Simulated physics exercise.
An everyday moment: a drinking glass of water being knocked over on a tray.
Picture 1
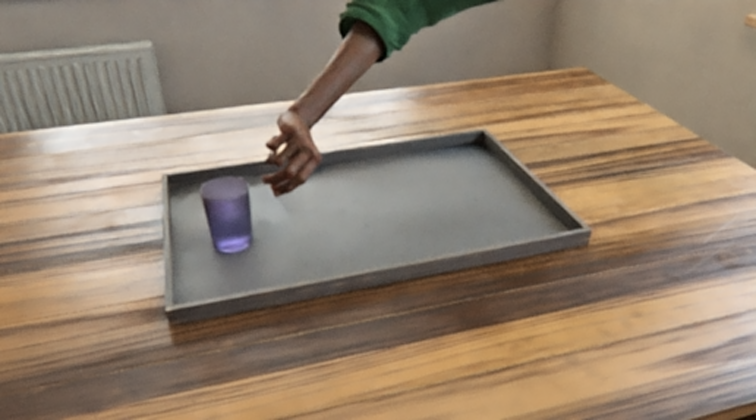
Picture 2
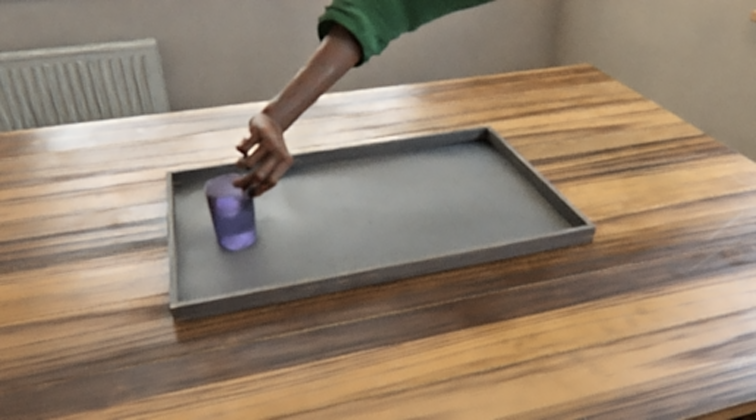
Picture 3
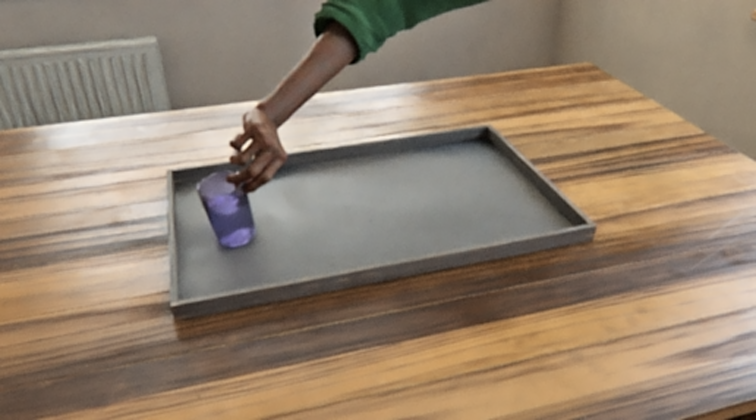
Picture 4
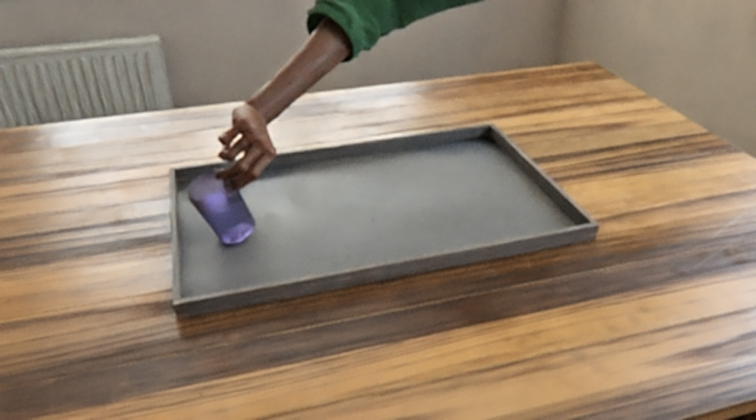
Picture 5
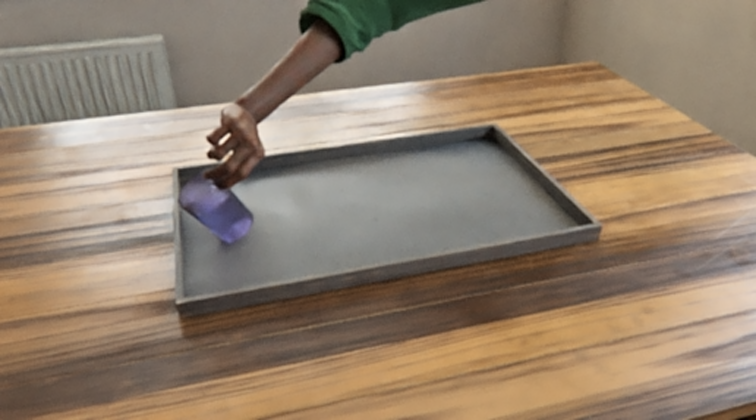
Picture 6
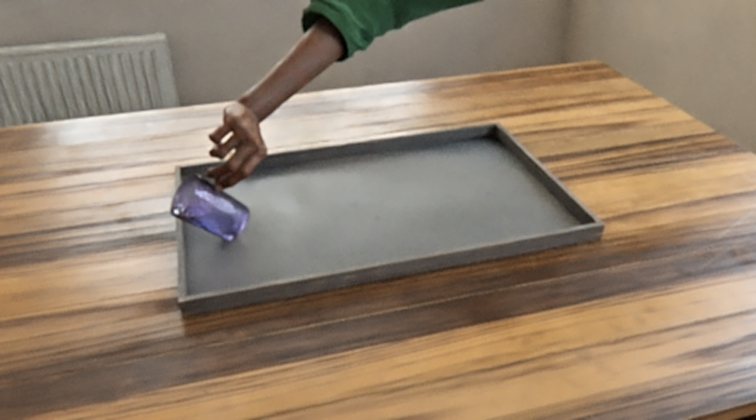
The clip shows a purple drinking glass standing on a gray tray on a wooden table as a hand in a green sleeve reaches left, pushes against it, and tilts it farther and farther to the left.
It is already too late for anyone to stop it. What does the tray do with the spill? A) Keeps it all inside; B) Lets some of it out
The answer is B.
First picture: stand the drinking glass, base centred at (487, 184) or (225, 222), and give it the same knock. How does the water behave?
In the first try it keeps within the tray; in the second it gets out on to the top.
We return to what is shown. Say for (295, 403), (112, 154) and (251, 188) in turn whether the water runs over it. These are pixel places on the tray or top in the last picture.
First one left alone; second one left alone; third one left alone.
A moment on, the drinking glass lies across the rim; the puddle covers about as much as a plate; it spreads outside the tray.
Further on, the puddle covers about as much as a tray; it spreads outside the tray.
When it is over, the puddle covers about as much as a tray; it spreads outside the tray.
